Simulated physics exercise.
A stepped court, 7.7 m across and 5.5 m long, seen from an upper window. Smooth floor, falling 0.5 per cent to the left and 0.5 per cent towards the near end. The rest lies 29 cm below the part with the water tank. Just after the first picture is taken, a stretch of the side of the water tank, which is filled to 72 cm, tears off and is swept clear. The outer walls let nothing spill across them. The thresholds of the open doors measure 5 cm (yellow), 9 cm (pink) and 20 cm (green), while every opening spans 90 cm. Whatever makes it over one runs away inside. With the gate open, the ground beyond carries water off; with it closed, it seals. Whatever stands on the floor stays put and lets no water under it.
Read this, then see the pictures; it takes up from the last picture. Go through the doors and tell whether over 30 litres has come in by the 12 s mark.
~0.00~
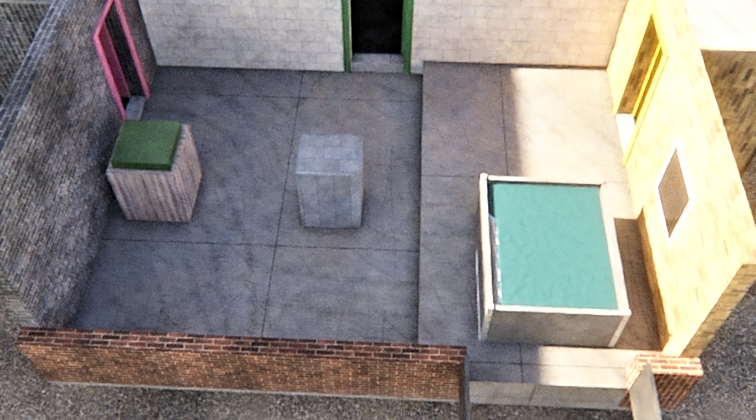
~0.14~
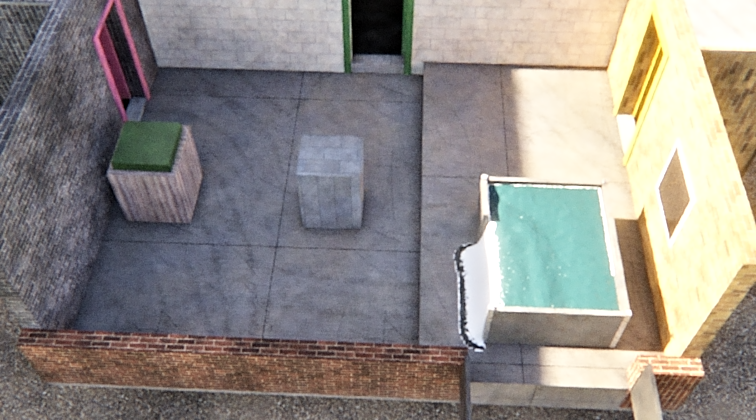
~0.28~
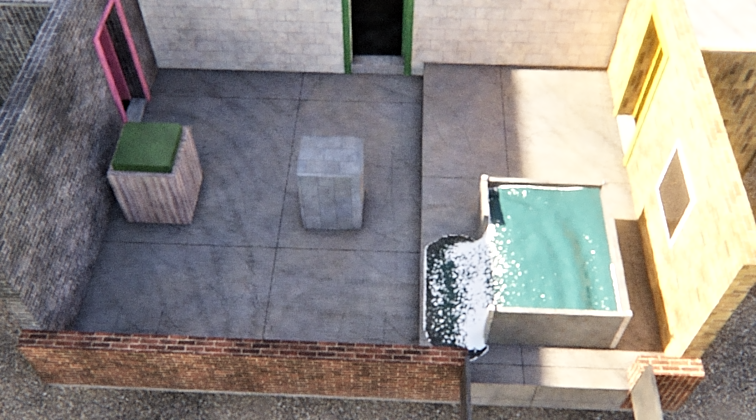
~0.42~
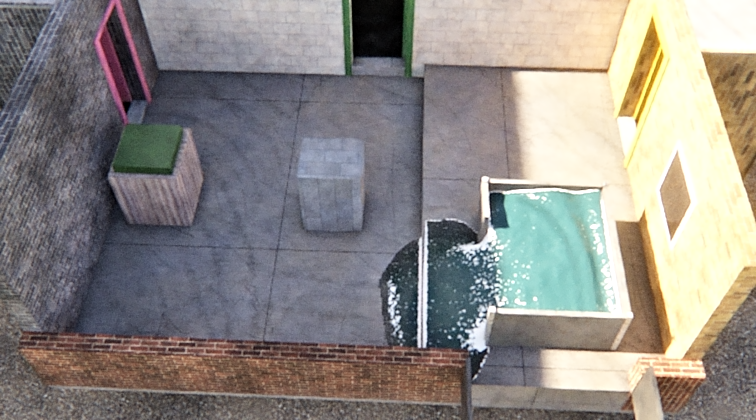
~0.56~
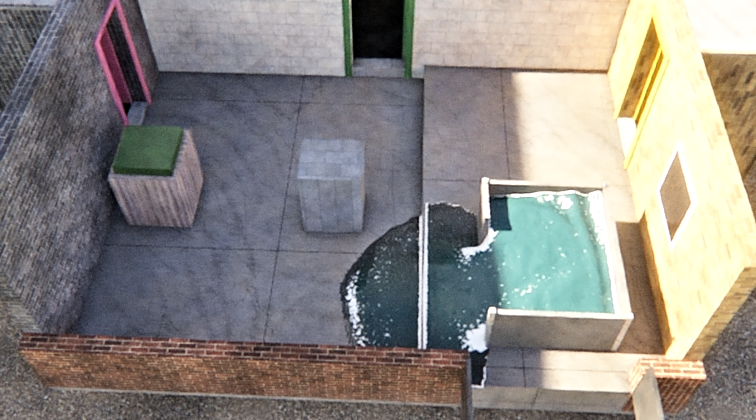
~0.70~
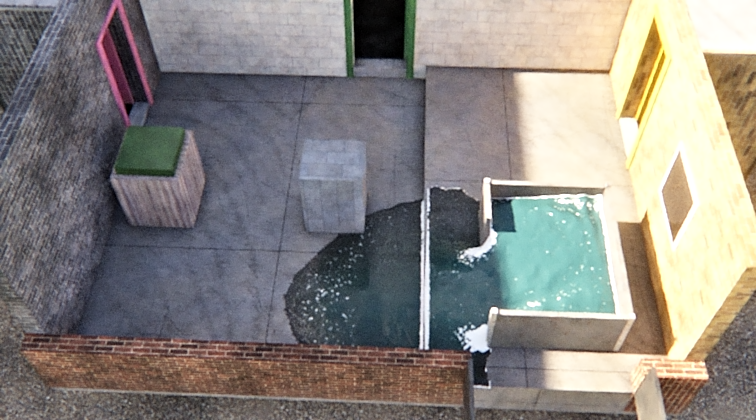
By then: The yellow door has taken in less; the pink door has taken in less; the green door has taken in less.
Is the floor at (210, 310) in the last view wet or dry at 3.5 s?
Awash.
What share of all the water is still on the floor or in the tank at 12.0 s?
Roughly 98 per cent is still there.
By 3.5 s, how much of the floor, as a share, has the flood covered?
Some 45 per cent of it.
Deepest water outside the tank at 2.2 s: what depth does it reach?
Around 47 centimetres.
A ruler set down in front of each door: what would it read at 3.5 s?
Yellow 0 cm, pink 7 cm, green 3 cm.
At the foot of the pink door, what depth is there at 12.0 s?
Some 13.0 centimetres of depth.
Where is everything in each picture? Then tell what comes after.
In the first picture, still water, 72 cm deep, in the water tank at (550, 244).
In the second picture, water pours out at (486, 283) and has run 0.8 m, to (471, 342); deepest outside 23 cm, 72 cm at the water tank's back.
In the third picture, water pours out at (486, 284) and has run 1.0 m, to (457, 355); deepest outside 37 cm, 71 cm at the water tank's back.
In the fourth picture, water pours out at (486, 287) and has run 1.3 m, to (390, 274); deepest outside 36 cm, 62 cm at the water tank's back.
In the fifth picture, water pours out at (486, 288) and has run 1.9 m, to (346, 288); deepest outside 37 cm, 62 cm at the water tank's back.
In the sixth picture, water pours out at (488, 288) and has run 2.6 m, to (295, 291); deepest outside 38 cm, 58 cm at the water tank's back.
After 1.4 s water covers 30 % of the floor and is deepest (33 cm) near (402, 375); yellow door not reached, pink door not reached, green door not reached.
After 2.2 s water covers 40 % of the floor and is deepest (47 cm) near (68, 362); yellow door not reached, pink door not reached, green door not reached.
After 3.5 s water covers 45 % of the floor and is deepest (34 cm) near (95, 280); yellow door not reached, pink door 7 cm at the sill, 0 L in, green door 3 cm at the sill, 0 L in.
After 7.0 s water covers 65 % of the floor and is deepest (18 cm) near (400, 83); yellow door not reached, pink door 3 cm at the sill, 0 L in, green door 10 cm at the sill, 0 L in.
After 12.0 s water covers 65 % of the floor and is deepest (14 cm) near (158, 84); yellow door not reached, pink door 13 cm at the sill, 8 L in, green door 5 cm at the sill, 0 L in.
